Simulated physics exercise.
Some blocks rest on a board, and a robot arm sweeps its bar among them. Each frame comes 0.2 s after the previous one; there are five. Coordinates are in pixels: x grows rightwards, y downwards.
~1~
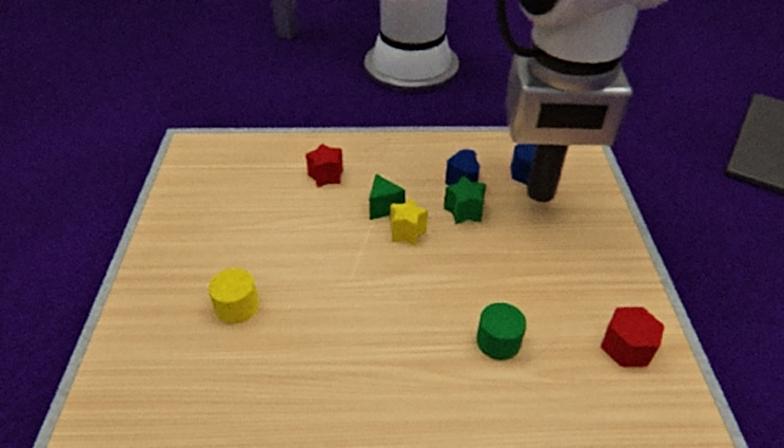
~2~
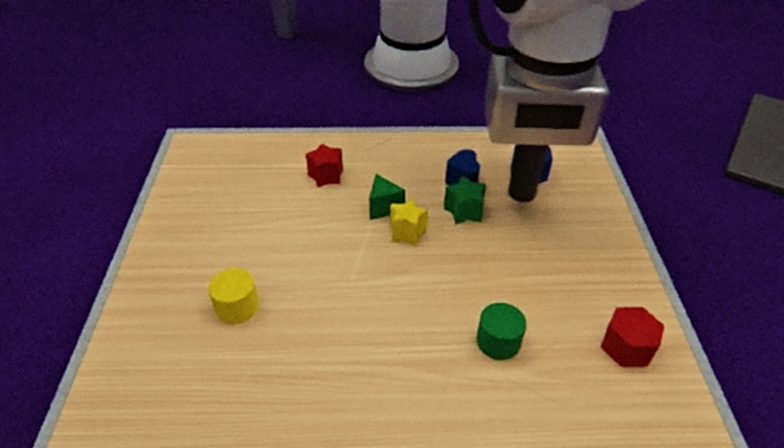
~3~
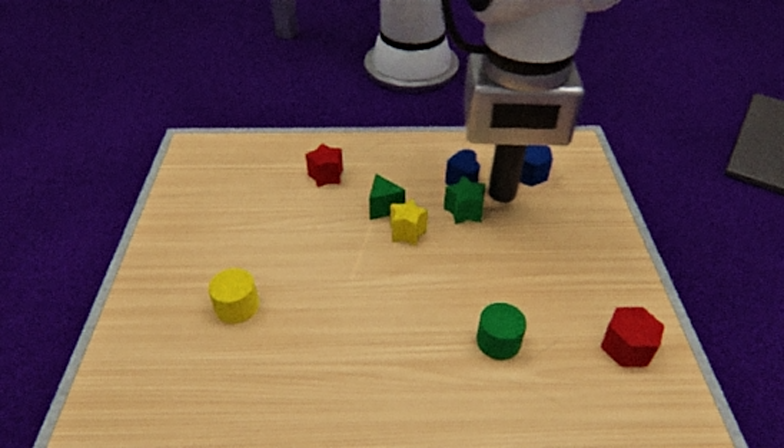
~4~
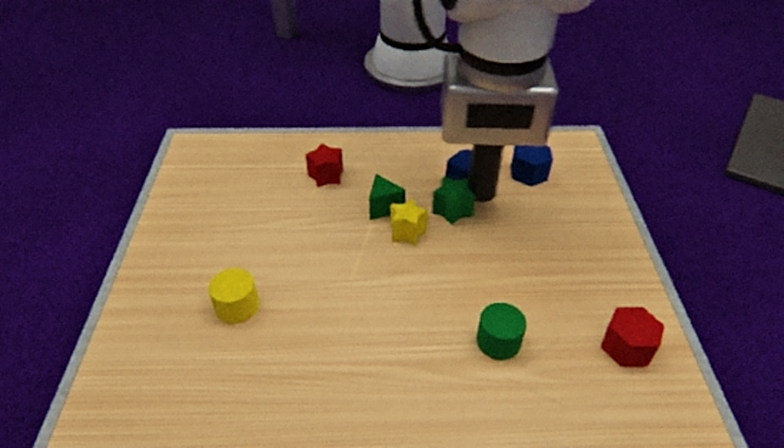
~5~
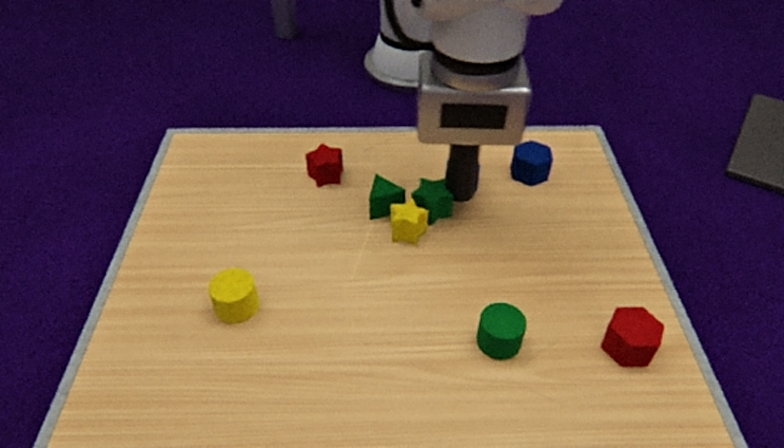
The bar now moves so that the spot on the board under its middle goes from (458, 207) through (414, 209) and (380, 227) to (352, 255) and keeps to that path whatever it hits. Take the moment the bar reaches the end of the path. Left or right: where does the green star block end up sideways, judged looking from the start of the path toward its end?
My prediction: Rightwards.
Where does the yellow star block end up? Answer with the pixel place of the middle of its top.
The spot you're after is about (378, 242) in the image.
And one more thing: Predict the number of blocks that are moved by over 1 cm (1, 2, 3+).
Counting only shifts above 1 cm, I get three or more blocks.
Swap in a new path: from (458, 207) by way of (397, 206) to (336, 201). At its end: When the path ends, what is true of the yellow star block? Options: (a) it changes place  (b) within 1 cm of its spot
The one that fits is a, it changes place.
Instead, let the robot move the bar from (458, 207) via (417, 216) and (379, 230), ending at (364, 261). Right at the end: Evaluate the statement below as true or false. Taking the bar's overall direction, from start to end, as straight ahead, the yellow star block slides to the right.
This is false.
What follows on the original path. One third of the way, bar (414, 195); green triangle (356, 185), turned 20° clockwise; yellow star block (391, 219), turned 50° anticlockwise; green star block (388, 195), turned 10° anticlockwise.
Two thirds of the way, bar (379, 214); green triangle (337, 188), turned 90° clockwise; yellow star block (383, 229), turned 120° anticlockwise; green star block (350, 211).
At the end, bar (351, 241); green triangle (337, 188), turned 95° clockwise; yellow star block (378, 242), turned 185° anticlockwise; green star block (324, 222), turned 40° clockwise; blue heart-shaped block not moved.
